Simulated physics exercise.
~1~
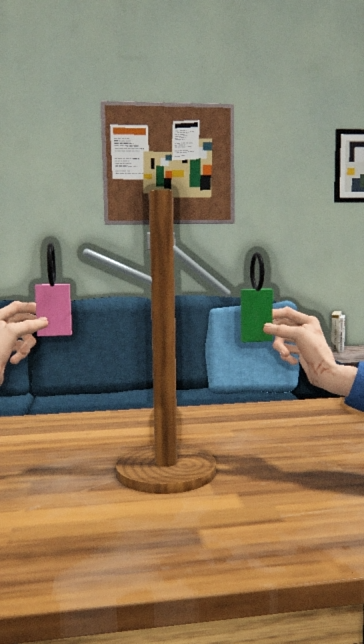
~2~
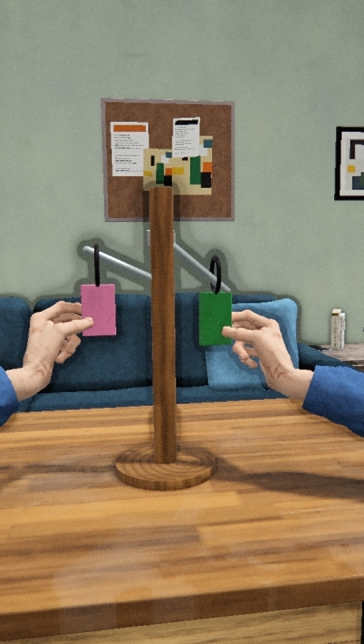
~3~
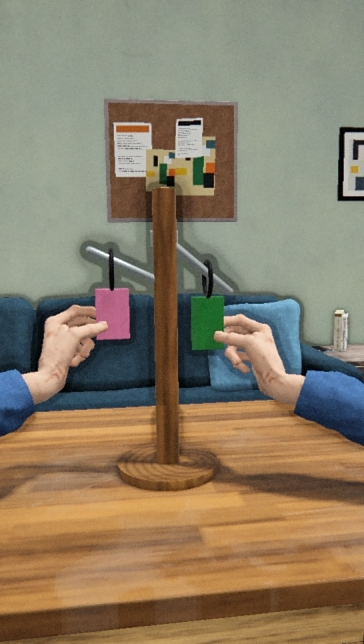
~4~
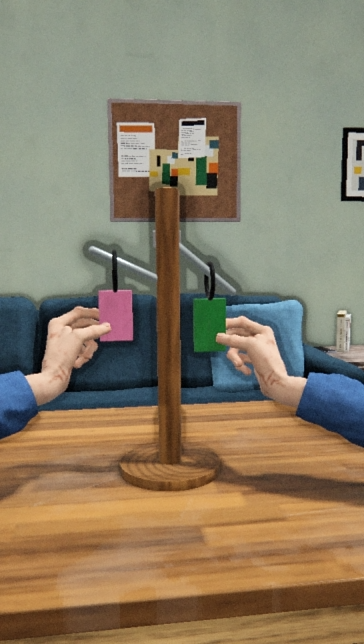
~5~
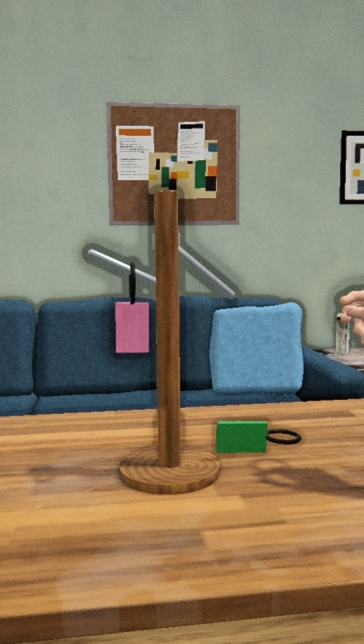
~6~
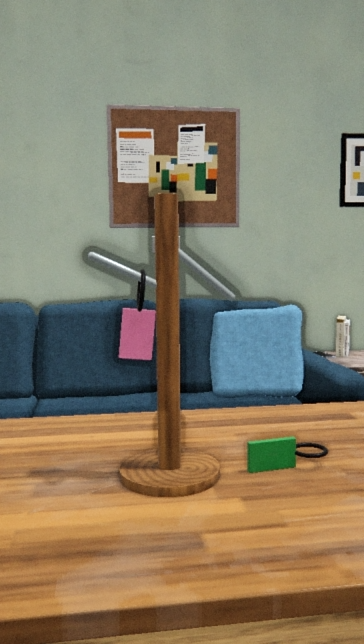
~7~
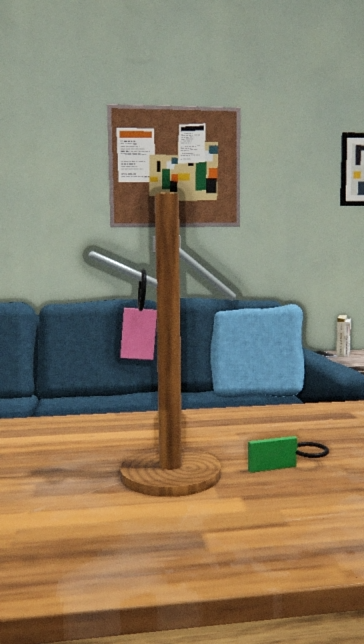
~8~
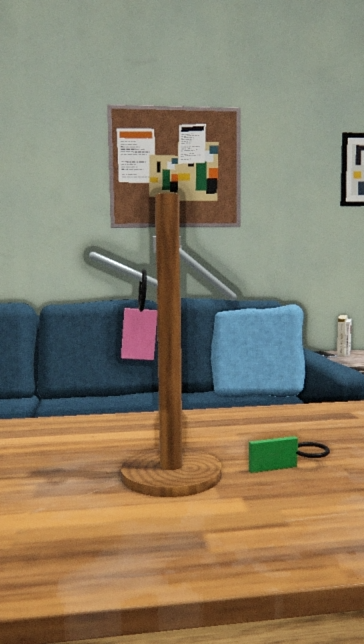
Two hands in blue sleeves reach in from either side of a wooden post on a round base, which stands on a wooden table facing a blue sofa and a pinboard. The left hand holds a pink tag and the right a green one, each with a black loop. They bring the tags inward to the grey slanting pegs beside the post and pause there. Once the hands let go and withdraw, the green tag drops to the table and ends up right of the base. The pink tag shifts slightly, tilts, and stays hanging on the left.
